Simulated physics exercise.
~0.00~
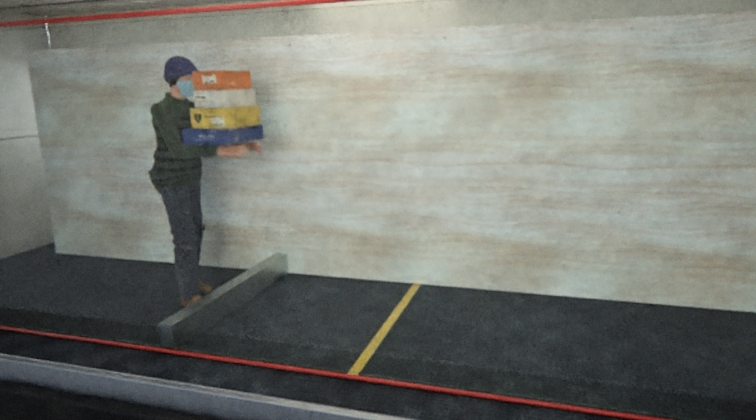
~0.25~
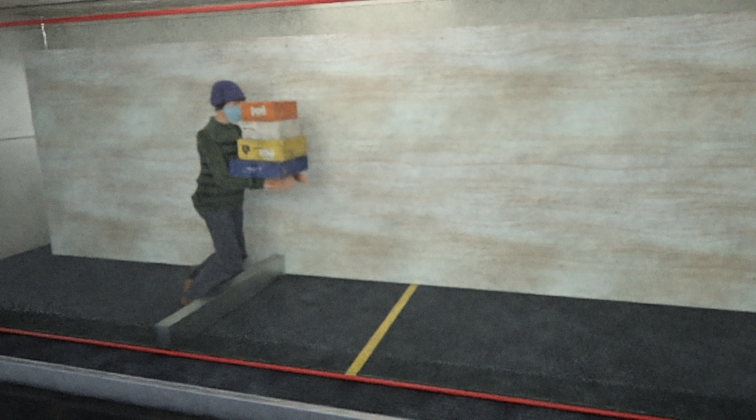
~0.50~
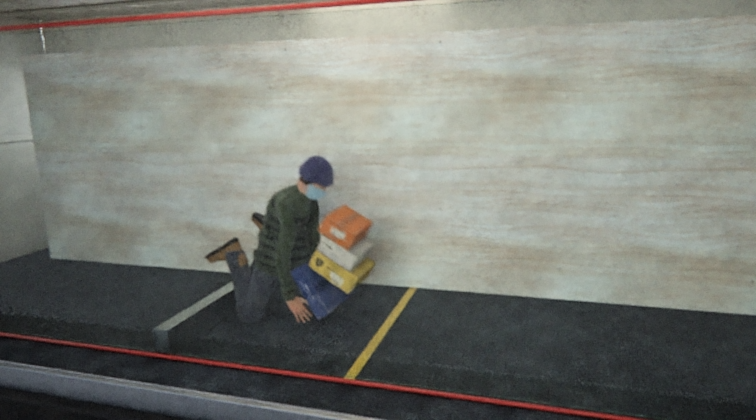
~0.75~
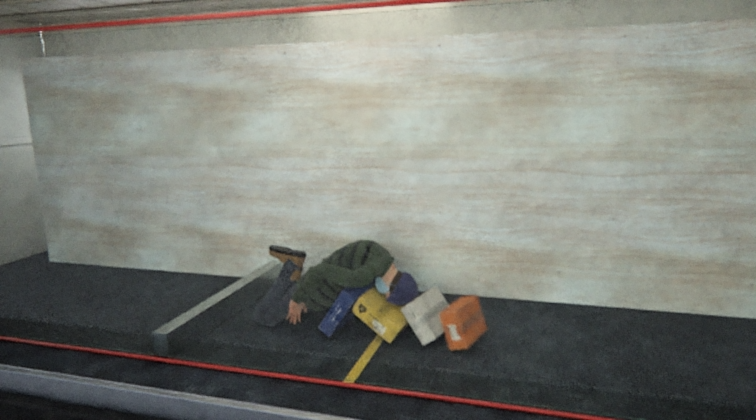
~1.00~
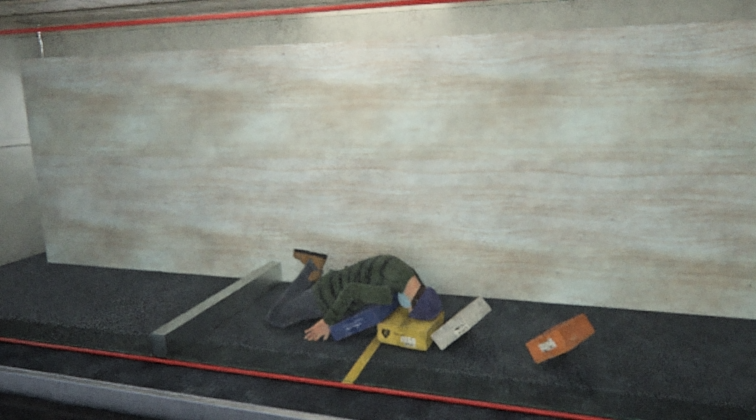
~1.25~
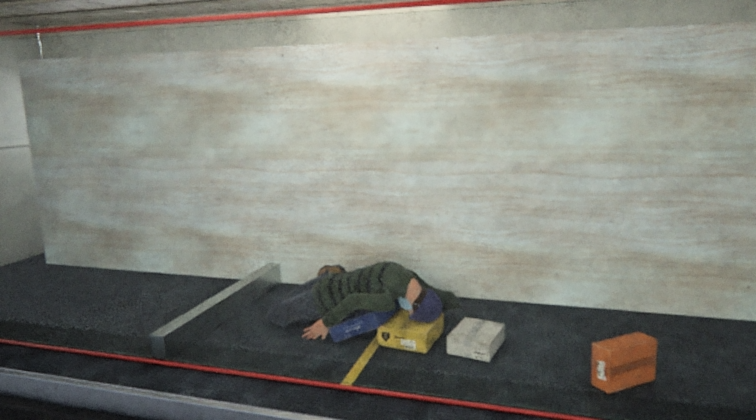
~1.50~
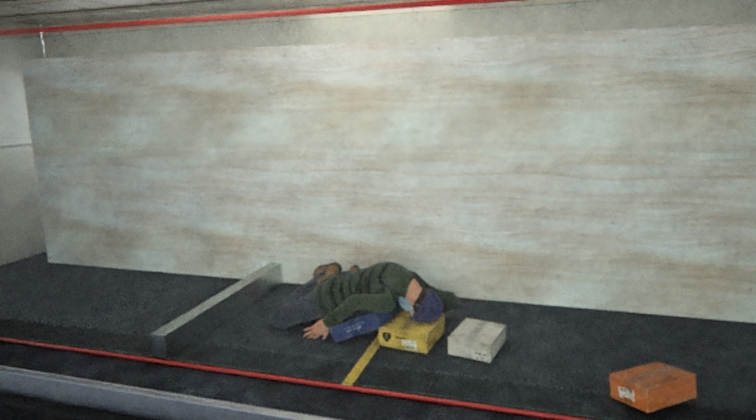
Dark platform by a pale wall, courier tripping over a low rail, collapsing across a yellow line as the carried boxes scatter rightward.
